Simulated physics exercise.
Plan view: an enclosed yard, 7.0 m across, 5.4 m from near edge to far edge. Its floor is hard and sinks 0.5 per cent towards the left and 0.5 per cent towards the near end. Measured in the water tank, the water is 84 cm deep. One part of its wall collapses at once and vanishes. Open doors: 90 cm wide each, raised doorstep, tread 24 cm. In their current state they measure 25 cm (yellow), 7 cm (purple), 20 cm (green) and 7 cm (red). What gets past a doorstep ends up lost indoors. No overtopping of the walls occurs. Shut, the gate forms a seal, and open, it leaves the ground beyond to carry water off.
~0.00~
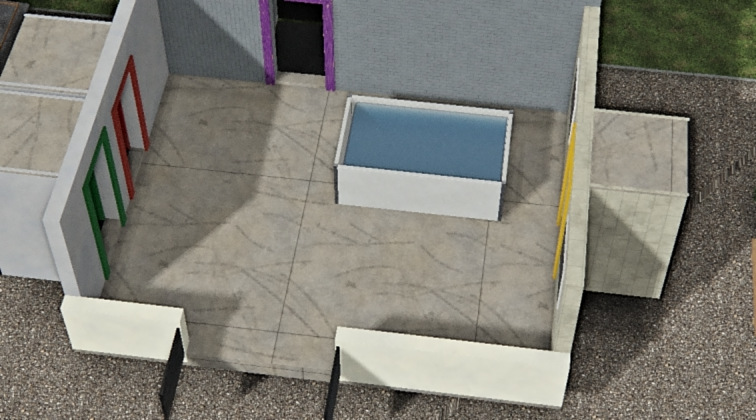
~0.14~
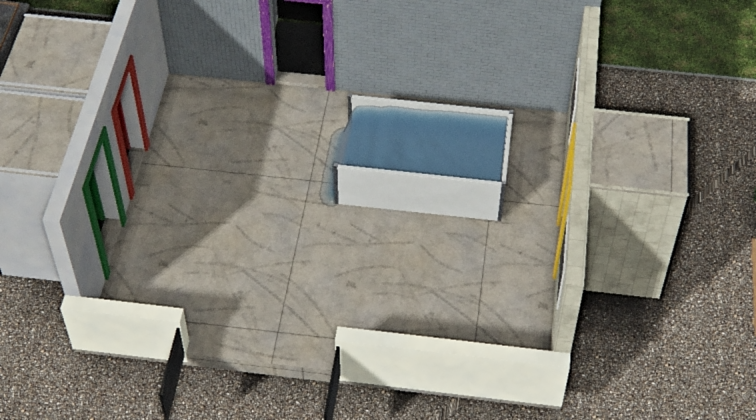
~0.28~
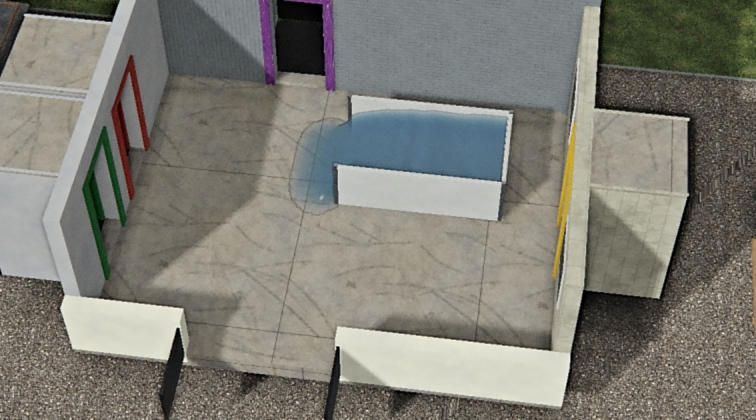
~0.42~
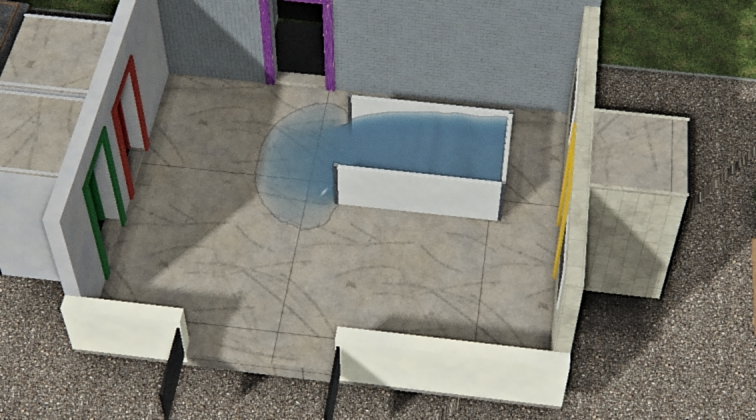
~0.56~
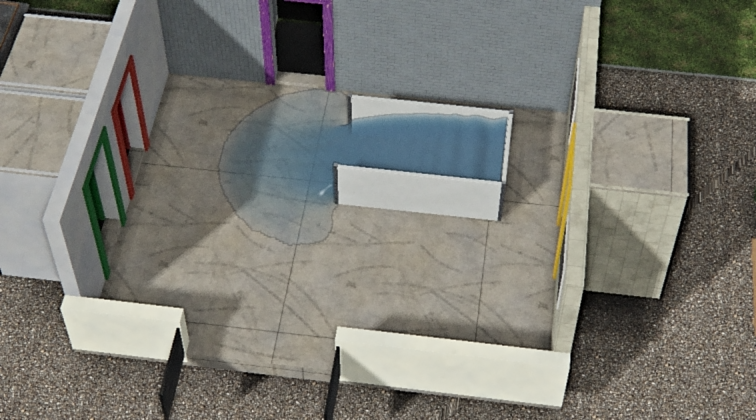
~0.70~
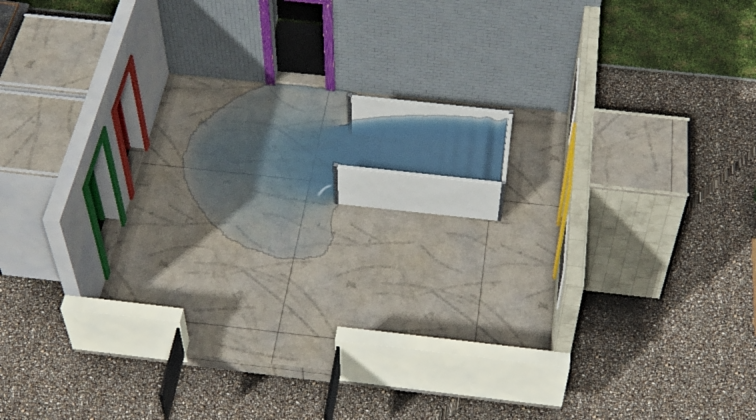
Walled yard with coloured doorways, water pouring from the opened left end of a white tank and spreading across the floor.
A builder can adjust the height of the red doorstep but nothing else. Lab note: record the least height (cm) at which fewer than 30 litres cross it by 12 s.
Least height: 30 cm.
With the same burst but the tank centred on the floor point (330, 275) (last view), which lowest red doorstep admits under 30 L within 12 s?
That setup calls for roughly 20 cm.
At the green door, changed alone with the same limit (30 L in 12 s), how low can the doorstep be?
At the green door you'd want roughly 16 cm.
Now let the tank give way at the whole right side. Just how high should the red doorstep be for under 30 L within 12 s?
About 6.0 centimetres.
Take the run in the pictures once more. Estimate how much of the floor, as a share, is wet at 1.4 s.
Wet: Close to 40 %.
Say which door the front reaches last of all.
It is the yellow one.
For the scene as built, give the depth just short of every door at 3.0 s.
Centimetres: Yellow = 0, purple = 9, green = 21, red = 28.
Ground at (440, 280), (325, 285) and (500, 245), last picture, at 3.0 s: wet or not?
Listed order - unwetted, unwetted, unwetted.
After 1.4 s water covers 40 % of the floor, deepest (45 cm) near (168, 80); 18 cm at the red door, 52 litres in over its 7 cm doorstep.
After 3.0 s water covers 45 % of the floor, deepest (35 cm) near (94, 319); 28 cm at the red door, 334 litres in over its 7 cm doorstep.
After 12.0 s water covers 95 % of the floor, deepest (10 cm) near (407, 365); 6 cm at the red door, 524 litres in over its 7 cm doorstep.
At the red door as built, the water arrived by 0.9 s and peaked near 32 cm at 2.2 s.
With a doorstep of 26 cm, 69 litres would have come in within the 12 s; with 35 cm, 5 litres. So under 30 litres takes about 30 cm.
